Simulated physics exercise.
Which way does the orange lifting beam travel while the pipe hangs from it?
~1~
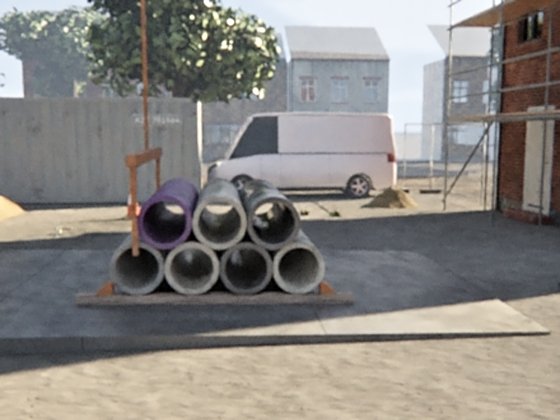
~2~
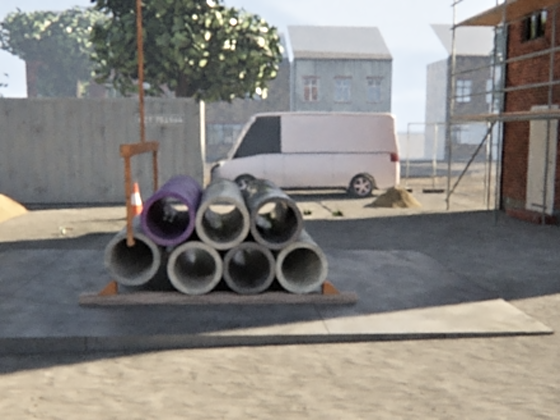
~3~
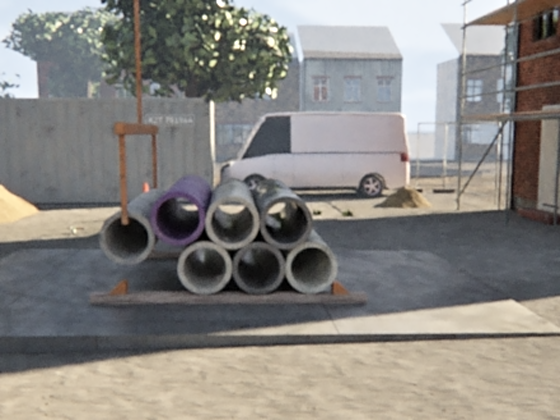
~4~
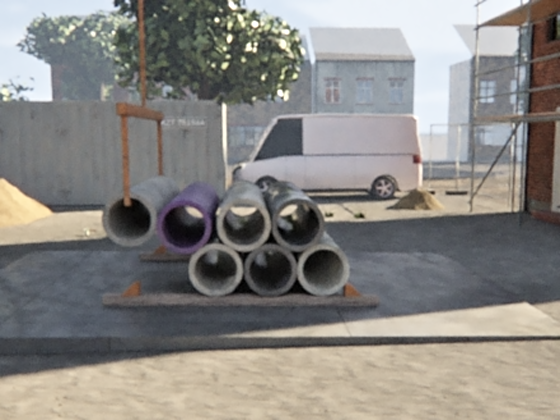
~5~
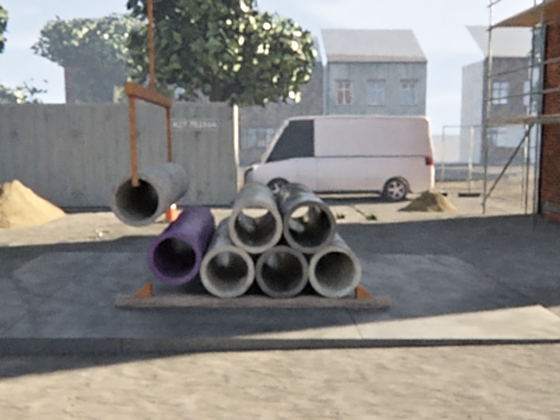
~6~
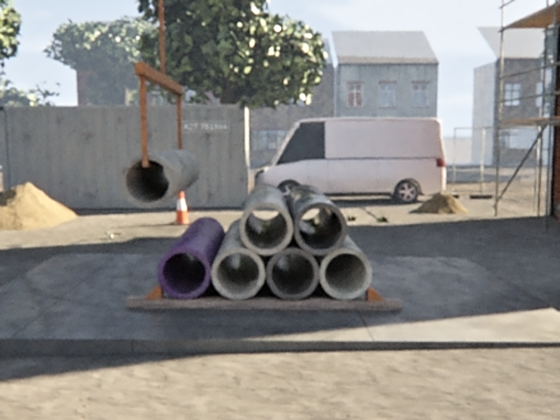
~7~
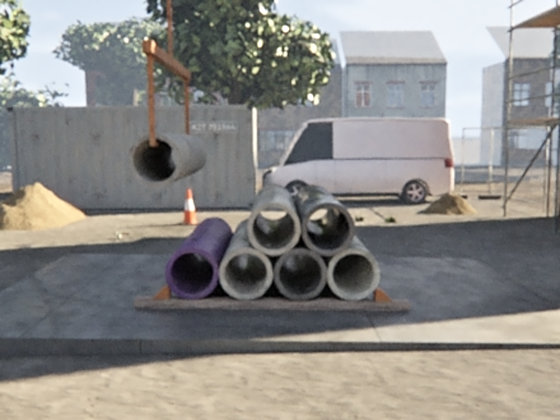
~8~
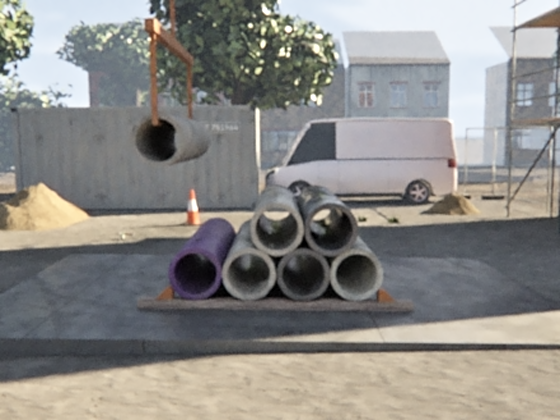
The orange beam moves upward, carrying the grey pipe up and clear of the stack.
